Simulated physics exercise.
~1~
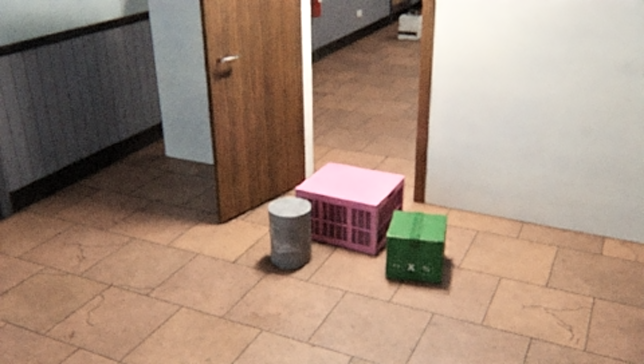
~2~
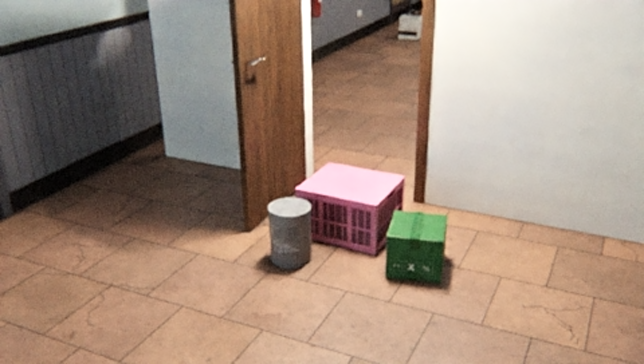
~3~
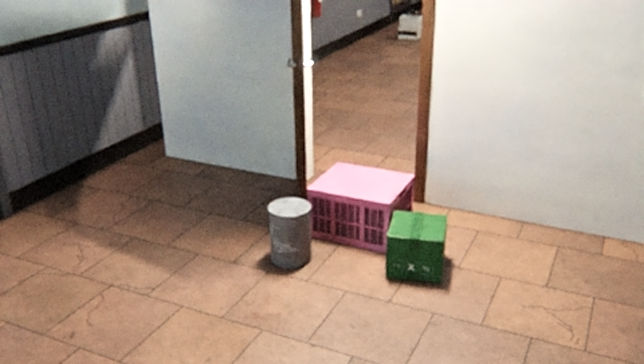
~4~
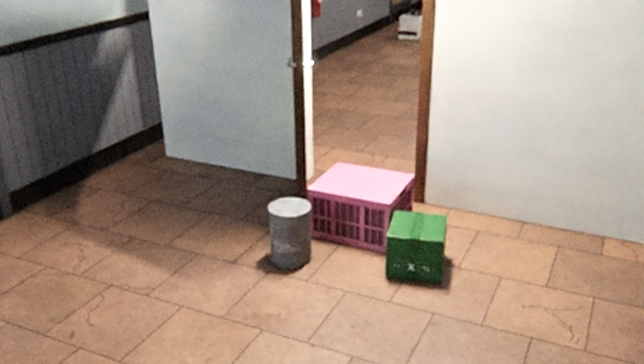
The clip opens on a wooden door standing wide open beside a doorway, with a grey pail, a pink crate and a green box on the tiled floor in front of it. With nobody in view, the door swings to the right, its free edge passing behind the pail. It continues until it looks almost edge-on and reaches the pink crate, which shifts slightly to the right. The pail and the green box stay where they are. At the end, the door is still well open beside the crate, and the corridor beyond remains visible.
